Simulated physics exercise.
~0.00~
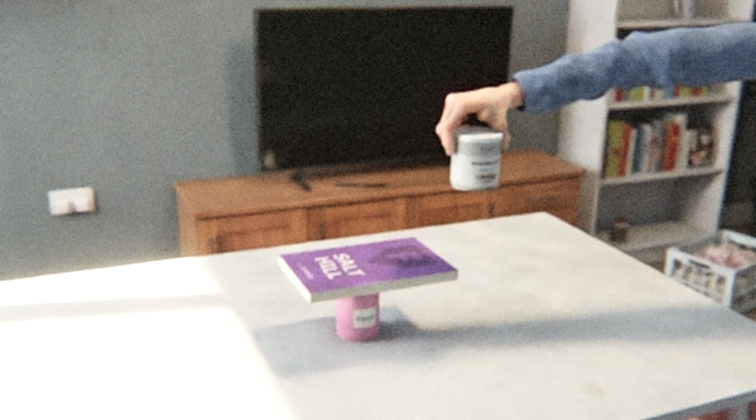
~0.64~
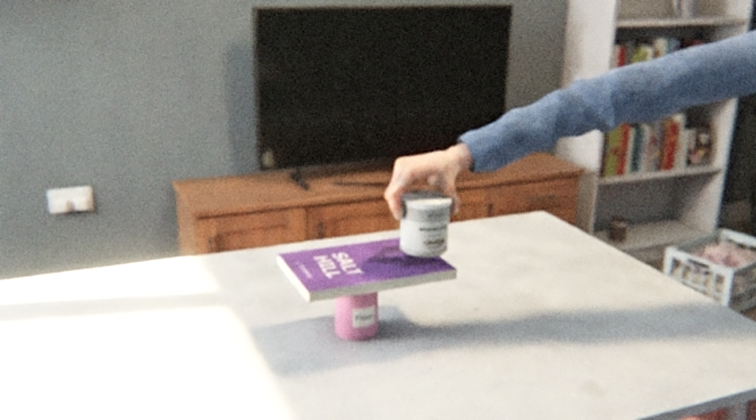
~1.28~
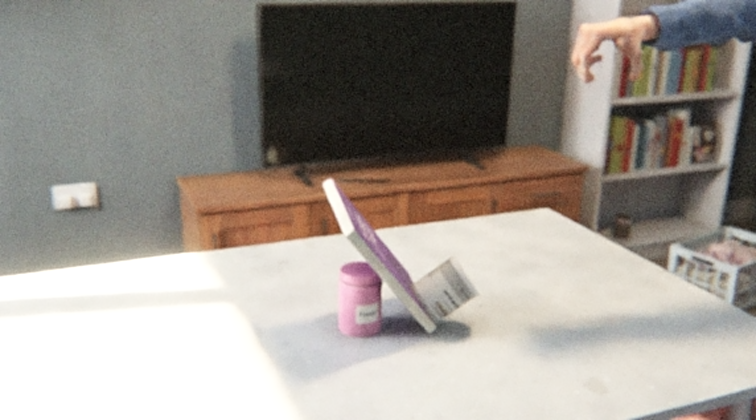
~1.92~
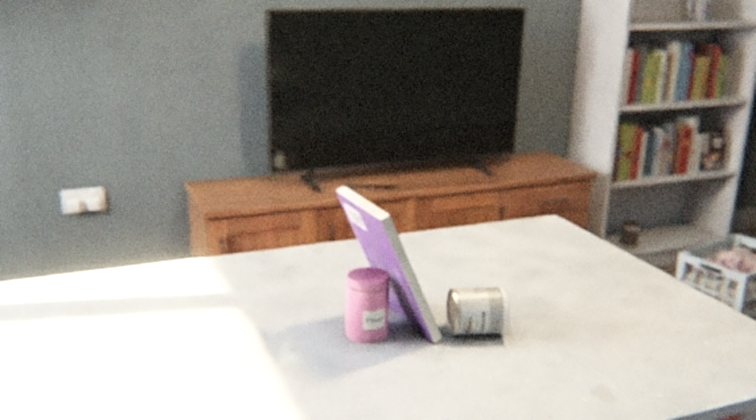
In a living room with a television on a wooden cabinet and a bookshelf behind, a purple book lies flat across a pink jar on a pale table. A hand in a blue sleeve reaches in from the right, holding a white tin above the book. It moves left and lowers the tin onto the book's right side, then lets go and draws back. The book tips steeply to the right, and the tin slides off and topples. At the end, the book leans against the upright jar, with the tin lying on its side nearby.
